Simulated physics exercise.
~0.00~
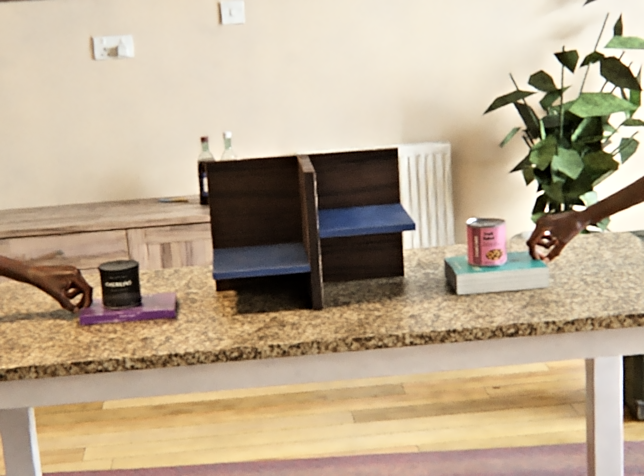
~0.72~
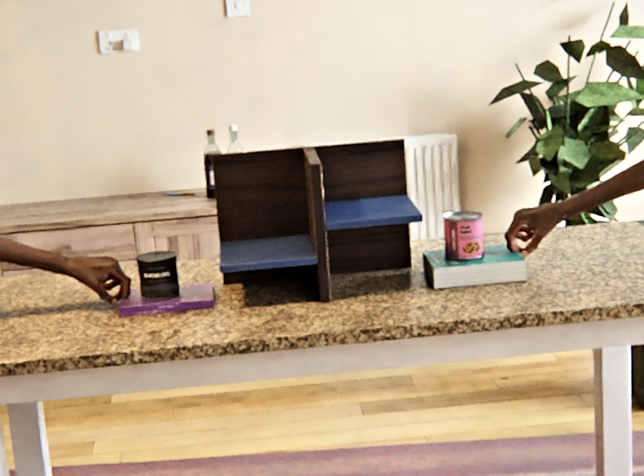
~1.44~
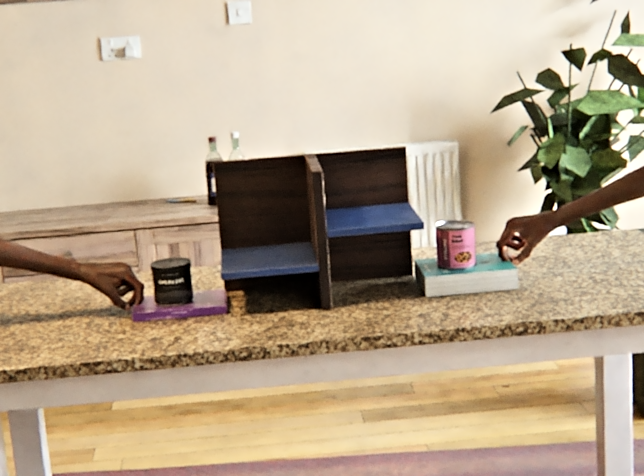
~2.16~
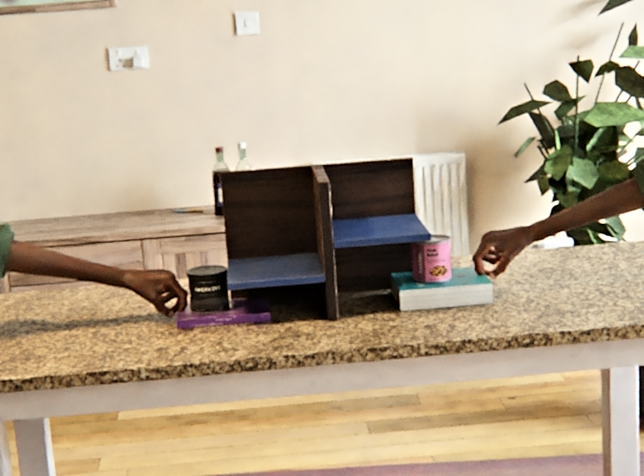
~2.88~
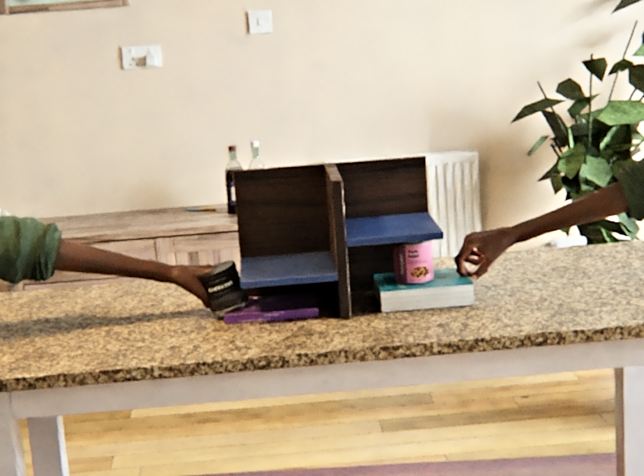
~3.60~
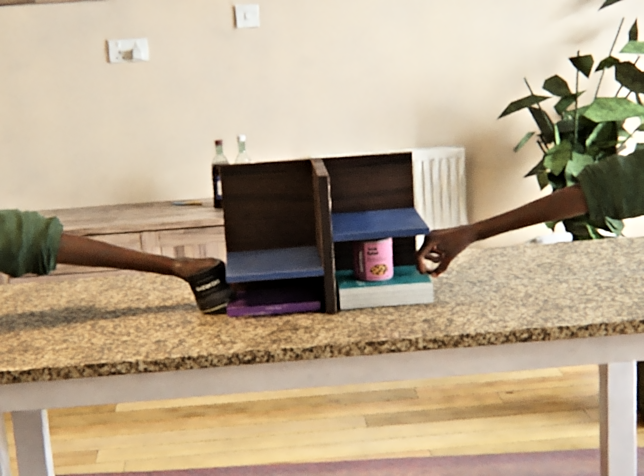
To begin with, a pink pot sits on a turquoise book at the right and a black pot sits on a purple box at the left, with a dark stand holding two blue shelves between them on a speckled counter. A hand on each side pushes its carrier inward, and both pots ride along. As the purple box slides under the lower left shelf, the black pot meets the edge and tilts. The box keeps going in while the pot is scraped off, ending tipped beside the hand. On the right, the pink pot passes untouched beneath the higher shelf, still upright on its book.
